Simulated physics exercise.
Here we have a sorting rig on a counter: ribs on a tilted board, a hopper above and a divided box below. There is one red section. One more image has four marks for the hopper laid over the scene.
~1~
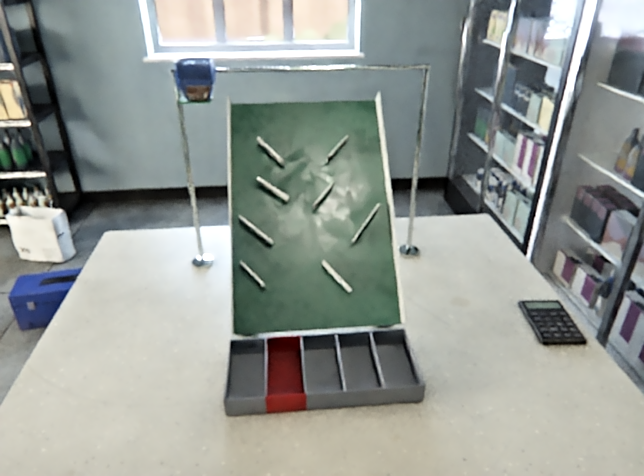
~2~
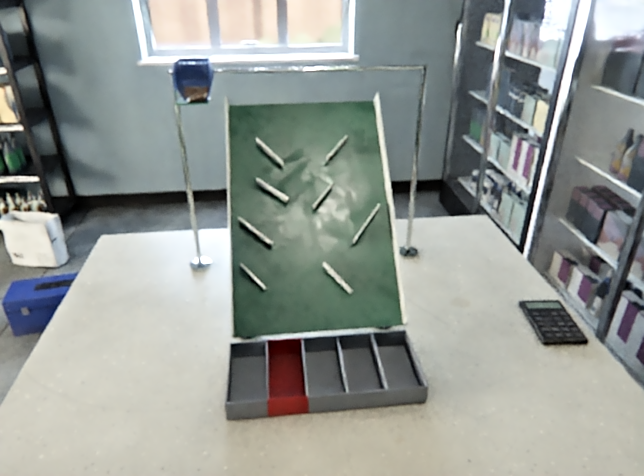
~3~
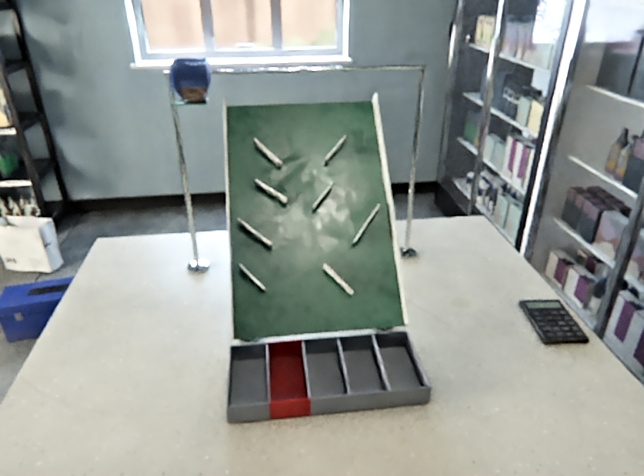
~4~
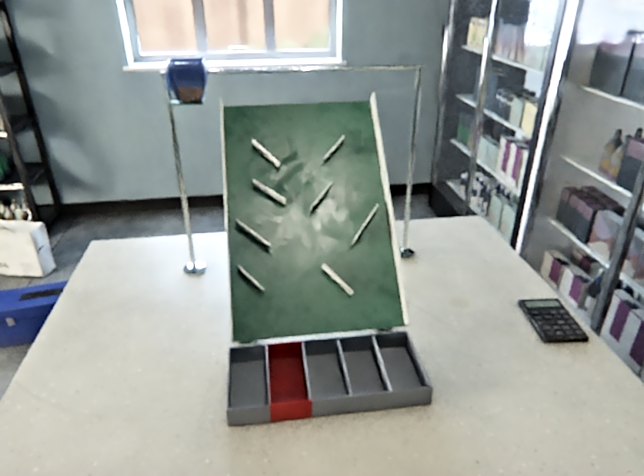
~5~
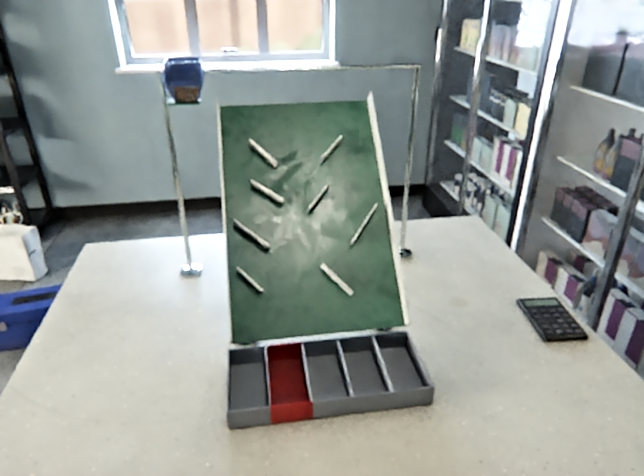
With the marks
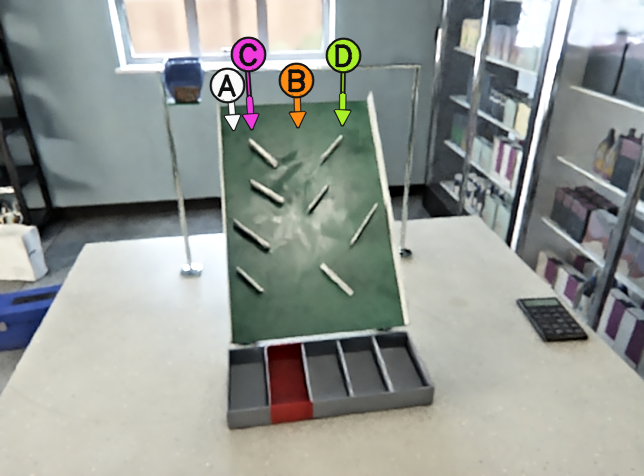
A green tilted board with pale ribs stood on a counter above a divided gray box with one red section, a blue hopper at upper left; nothing moved except the view, which shifted slightly.
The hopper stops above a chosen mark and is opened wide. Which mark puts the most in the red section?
Take B.
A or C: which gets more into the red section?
It is C.
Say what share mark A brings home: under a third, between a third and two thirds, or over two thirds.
Under a third.
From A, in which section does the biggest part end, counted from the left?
It is the third one.
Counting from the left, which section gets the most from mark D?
The fifth.
On the marked copy, mark A meets the board at (233, 124); mark B meets the board at (297, 121); mark C meets the board at (251, 123); mark D meets the board at (342, 119).
For mark A, a small part in the red section, most in other sections, a small part outside the box.
For mark B, about half in the red section, a small part in other sections, about a third outside the box.
For mark C, about a quarter in the red section, about half in other sections, about a quarter outside the box.
For mark D, a small part in the red section, about two thirds in other sections, about a quarter outside the box.
